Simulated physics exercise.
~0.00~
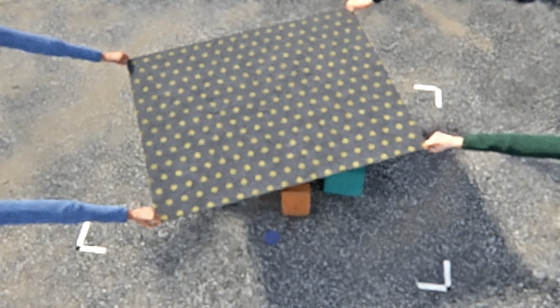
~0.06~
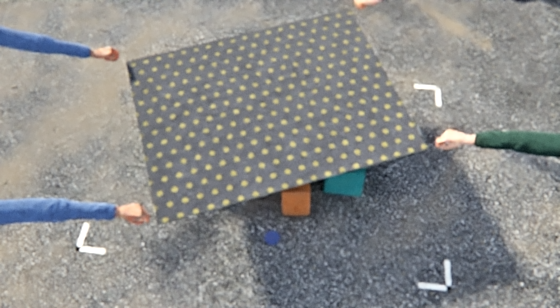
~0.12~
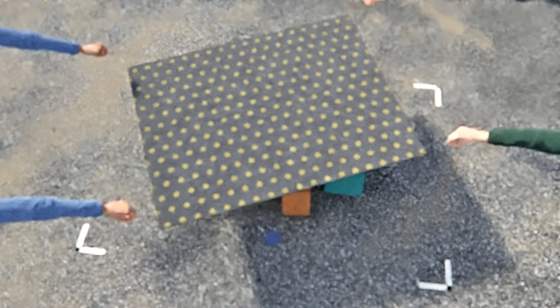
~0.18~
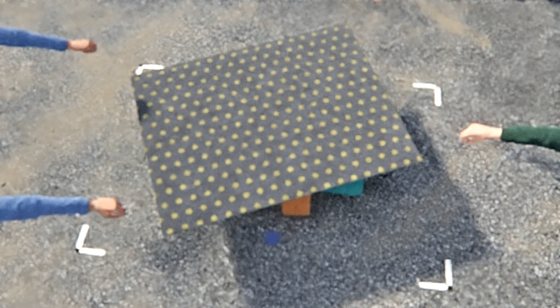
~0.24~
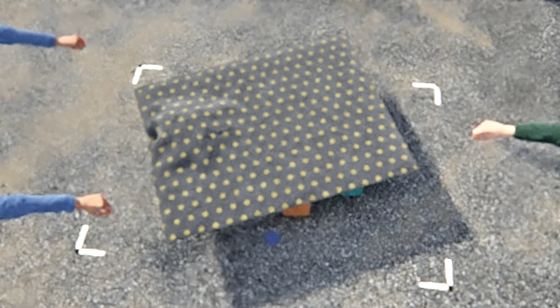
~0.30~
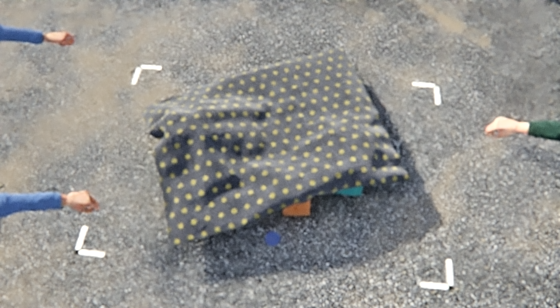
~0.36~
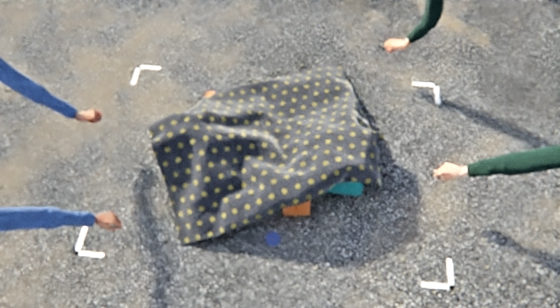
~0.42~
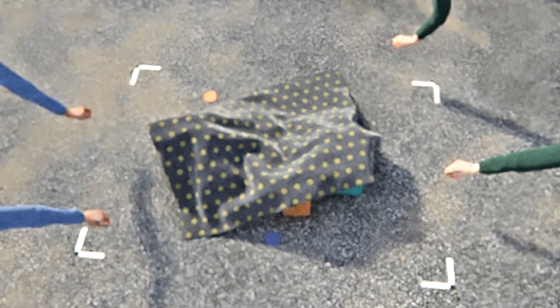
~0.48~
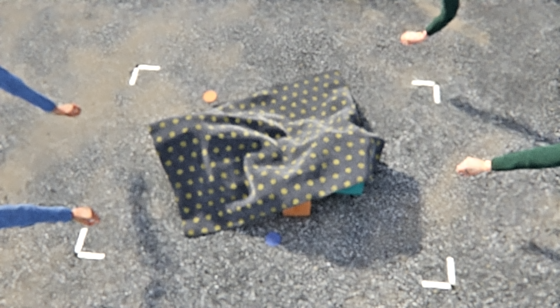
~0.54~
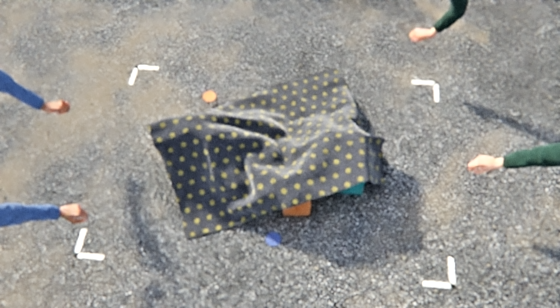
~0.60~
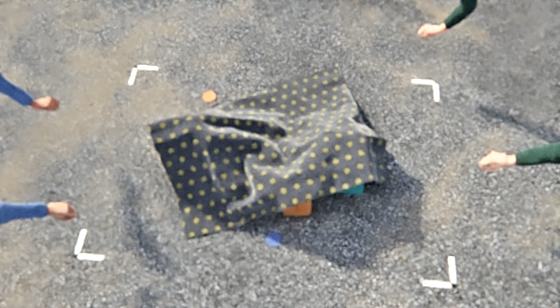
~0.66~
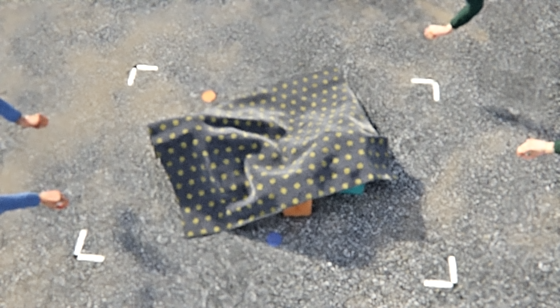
On a patch of grey, gritty ground marked by four white corner brackets, hands in blue sleeves on the left and green sleeves on the right hold a dark sheet with yellow dots stretched flat above an orange crate and a teal box. The hands let go and draw back as the sheet sinks. It wrinkles on the left first, then crumples and folds over the objects. An orange saucer comes into view beyond its far edge. The sheet finally rests in a rumpled heap, with the orange saucer, the blue disc and parts of both containers still showing.
